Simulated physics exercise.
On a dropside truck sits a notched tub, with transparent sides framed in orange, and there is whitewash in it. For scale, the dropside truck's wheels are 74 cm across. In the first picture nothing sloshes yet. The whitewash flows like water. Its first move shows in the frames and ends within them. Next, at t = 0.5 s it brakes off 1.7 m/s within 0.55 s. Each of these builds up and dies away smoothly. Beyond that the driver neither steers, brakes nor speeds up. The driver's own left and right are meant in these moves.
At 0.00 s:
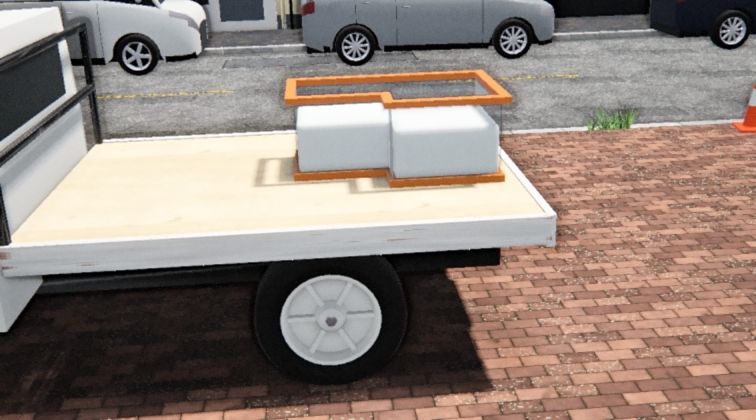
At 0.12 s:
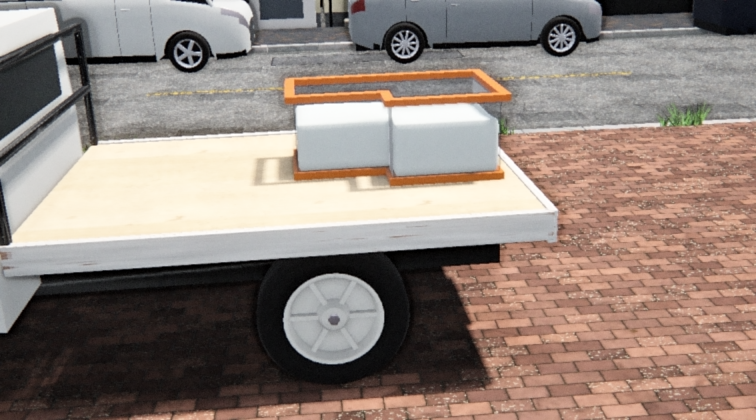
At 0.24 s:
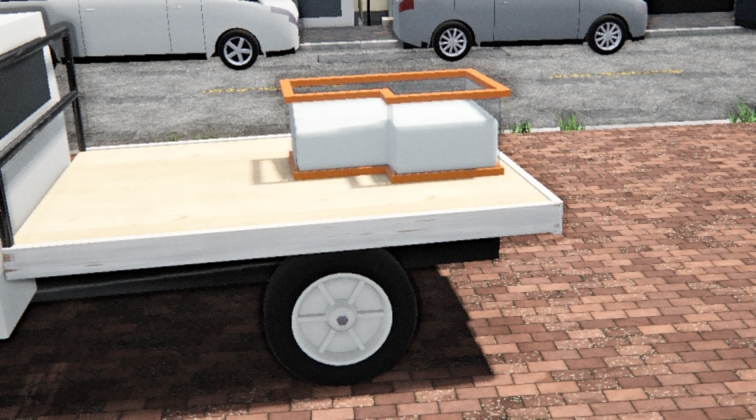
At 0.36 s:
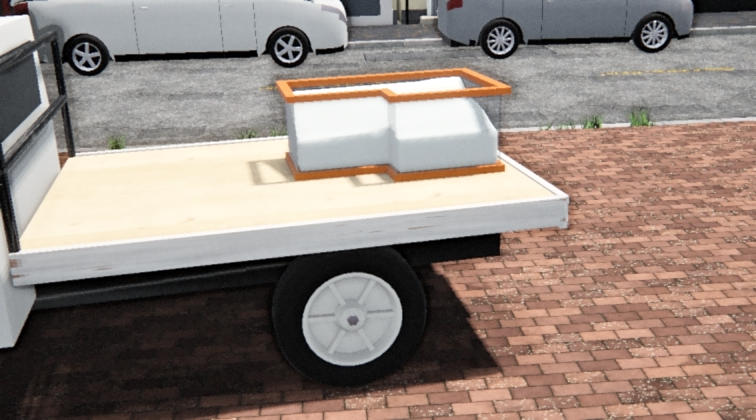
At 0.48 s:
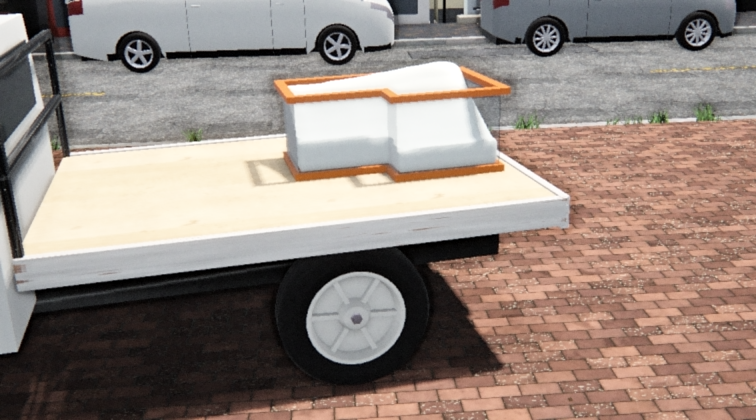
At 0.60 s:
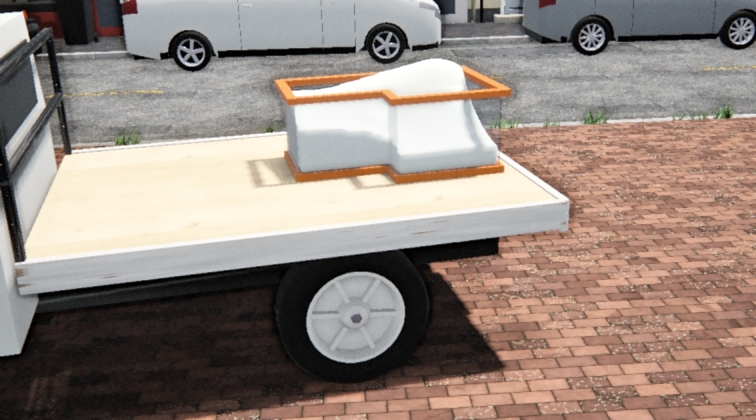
The clip opens on a flatbed truck rolling left past parked vehicles, with white liquid lying level in a clear, orange-framed, notched tub on its bed. The liquid then tilts, climbing steeply towards the tub's far side, and its surface curves into a hump as the truck keeps moving.
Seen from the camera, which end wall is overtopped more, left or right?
More leaves at the left one.
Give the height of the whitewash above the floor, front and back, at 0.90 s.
Front 58 cm, back 10 cm.
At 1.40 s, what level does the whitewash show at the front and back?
About 36 cm in front and 12 cm behind.
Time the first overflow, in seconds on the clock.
Near 0.9 s.
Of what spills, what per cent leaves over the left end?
About 60 per cent.
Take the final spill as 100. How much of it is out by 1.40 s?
About 70 per cent.
After 0.90 s front 57 cm, middle 32 cm, back 11 cm above the floor; no loss so far.
After 1.40 s front 36 cm, middle 23 cm, back 11 cm above the floor; the loss stands at 11 per cent, over the left end, a little elsewhere.
After 1.90 s front 13 cm, middle 24 cm, back 37 cm above the floor; the loss stands at 12 per cent, over the left end, a little elsewhere.
After 4.03 s the loss stands at 15 per cent, over the left end, a little elsewhere; the left end has passed 10 per cent and the right end 1.
